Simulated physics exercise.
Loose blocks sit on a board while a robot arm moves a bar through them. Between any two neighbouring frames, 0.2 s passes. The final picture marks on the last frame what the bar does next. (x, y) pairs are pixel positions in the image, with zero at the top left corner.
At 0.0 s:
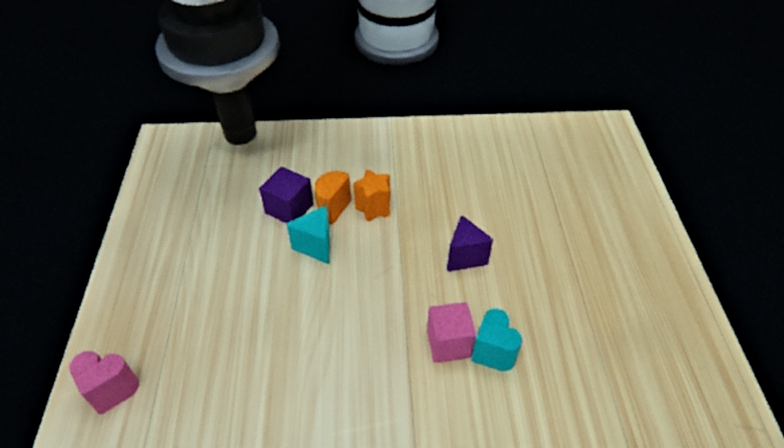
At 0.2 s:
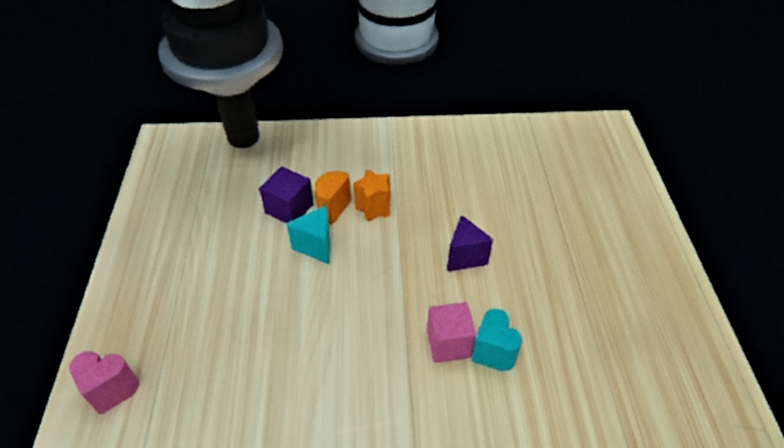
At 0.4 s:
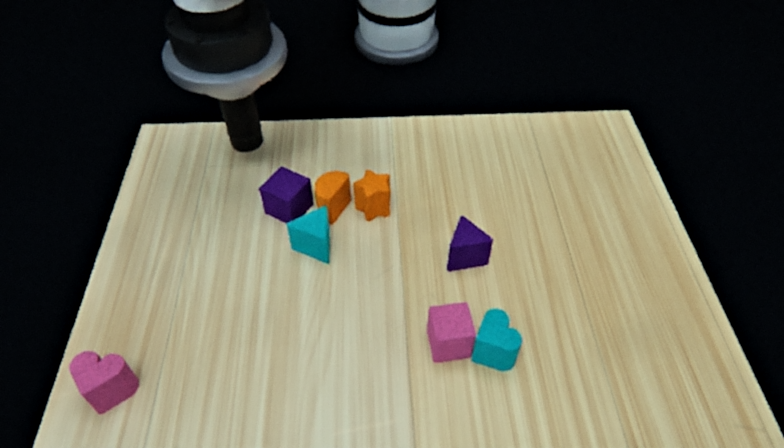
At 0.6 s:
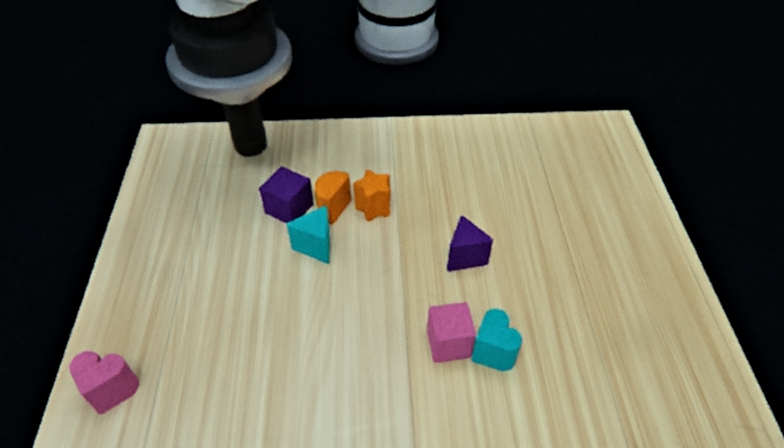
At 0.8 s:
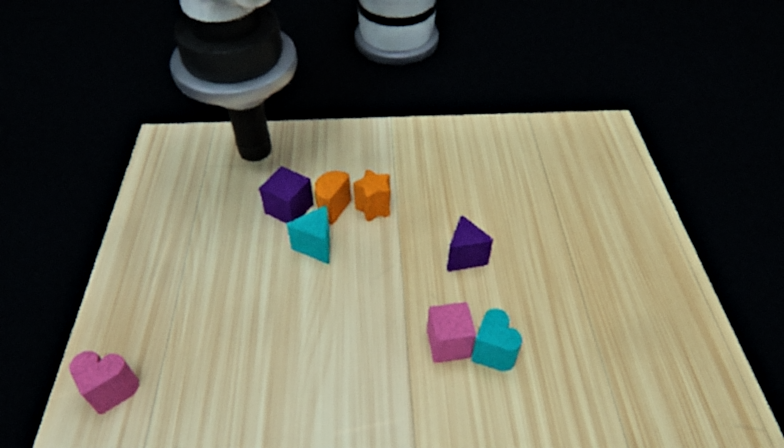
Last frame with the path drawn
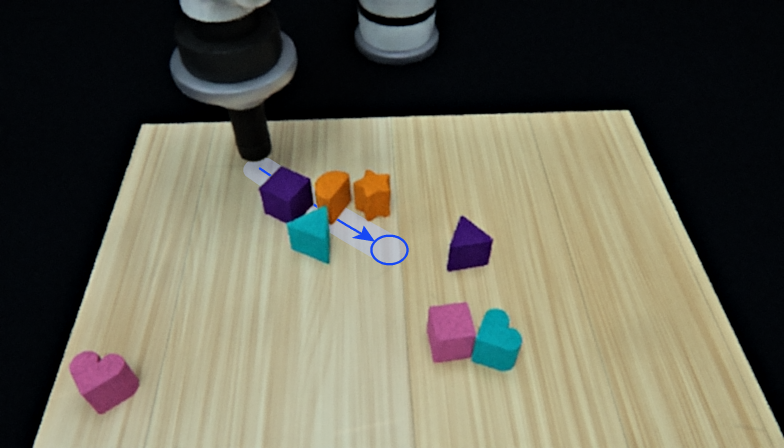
A robot arm moves its dark bar slightly right and down while the colored blocks stay still.
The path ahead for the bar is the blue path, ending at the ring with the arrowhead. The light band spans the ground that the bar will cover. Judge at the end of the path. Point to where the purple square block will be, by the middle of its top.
In the picture, that point is around (301, 212).
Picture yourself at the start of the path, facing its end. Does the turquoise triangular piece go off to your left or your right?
The answer is right.
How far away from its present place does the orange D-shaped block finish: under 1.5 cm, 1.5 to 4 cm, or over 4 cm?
Shift of over 4 cm.
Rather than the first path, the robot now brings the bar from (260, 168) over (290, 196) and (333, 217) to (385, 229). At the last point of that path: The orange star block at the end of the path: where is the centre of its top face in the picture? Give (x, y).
It should be at about (425, 171).
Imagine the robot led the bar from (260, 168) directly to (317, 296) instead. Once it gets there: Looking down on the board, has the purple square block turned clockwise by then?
No, that is not what happens.
Drawn move, from (260, 168) to (389, 250).
The first path, step by step. One third of the way, bar at (296, 178); purple square block at (292, 197), turned 40° clockwise.
Two thirds of the way, bar at (340, 205); purple square block at (301, 212), turned 95° clockwise; turquoise triangular piece at (312, 241); orange D-shaped block at (373, 195), turned 65° anticlockwise; orange star block at (397, 182).
At the end, bar at (389, 234); purple square block at (301, 212), turned 95° clockwise; turquoise triangular piece at (312, 241); orange D-shaped block at (408, 202), turned 115° anticlockwise; orange star block at (407, 180), turned 40° anticlockwise.
